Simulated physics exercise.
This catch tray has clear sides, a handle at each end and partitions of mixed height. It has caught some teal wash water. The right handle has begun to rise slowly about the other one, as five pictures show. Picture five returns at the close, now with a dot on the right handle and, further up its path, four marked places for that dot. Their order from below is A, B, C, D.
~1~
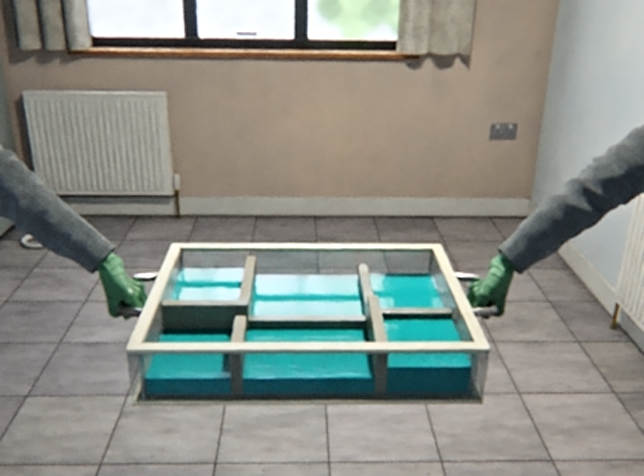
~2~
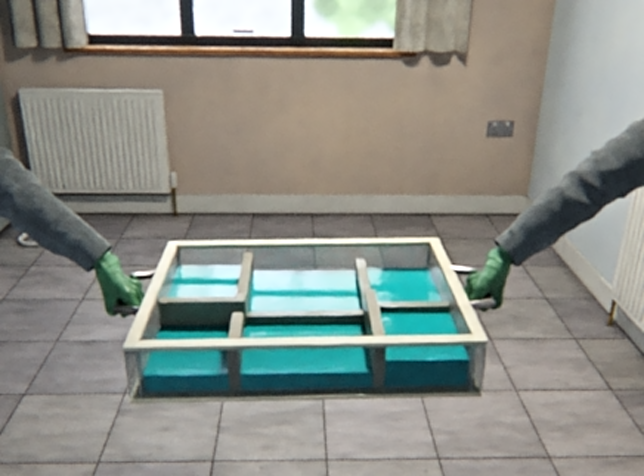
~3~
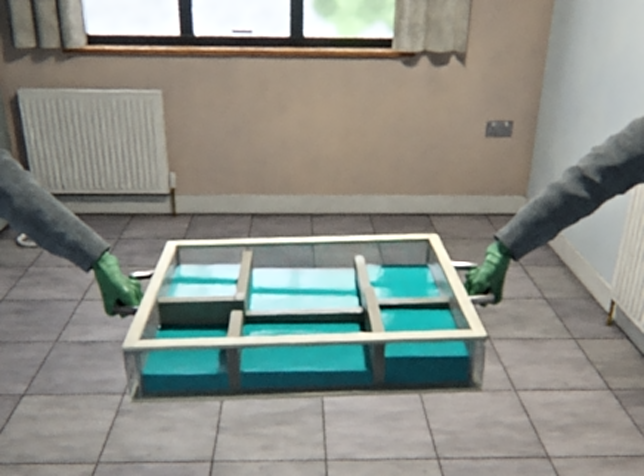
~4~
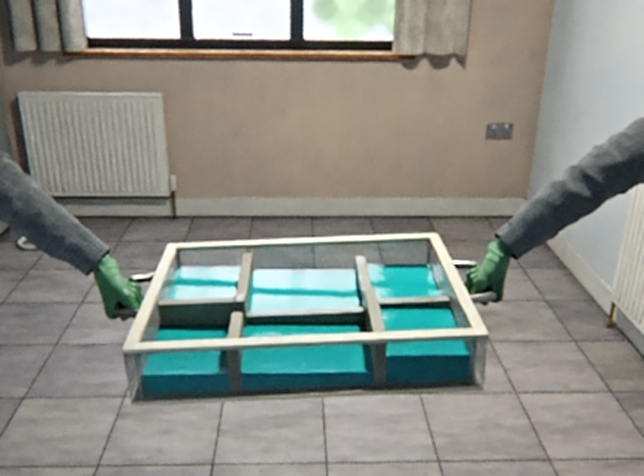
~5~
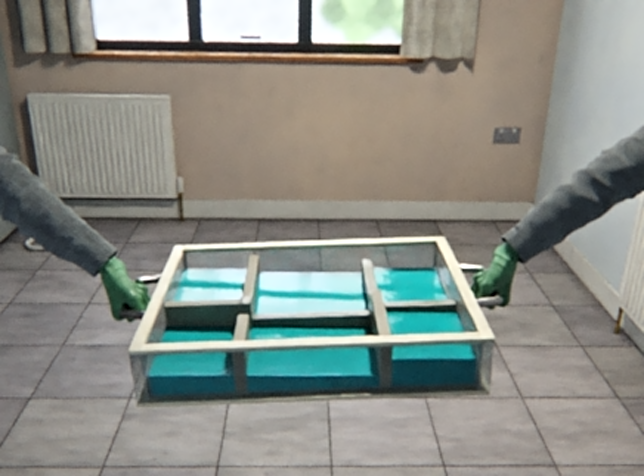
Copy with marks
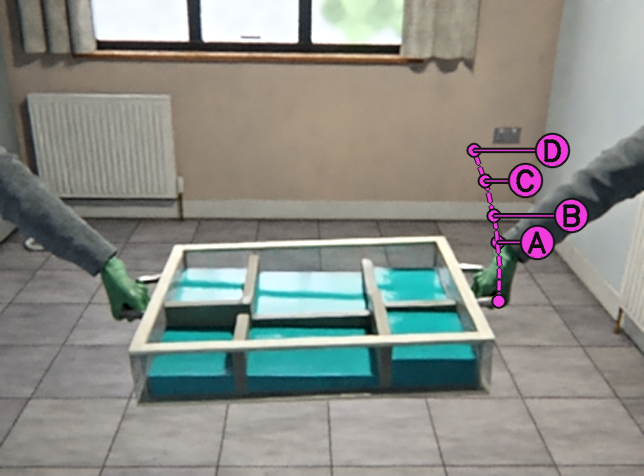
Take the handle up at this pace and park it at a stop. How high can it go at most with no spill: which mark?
That is stop B.
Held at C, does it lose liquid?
Yes.
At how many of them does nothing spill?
Two of them.
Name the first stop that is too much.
Here it is stop C.
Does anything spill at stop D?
Yes, that goes wrong.
On the marked copy, A at (497, 242); B at (493, 215); C at (485, 180); D at (474, 150).
For stop A, nothing spills; the back left bay holds the most.
For stop B, nothing spills; the front left bay holds the most.
For stop C, about 4 % goes over the rim.
For stop D, about 18 % goes over the rim.
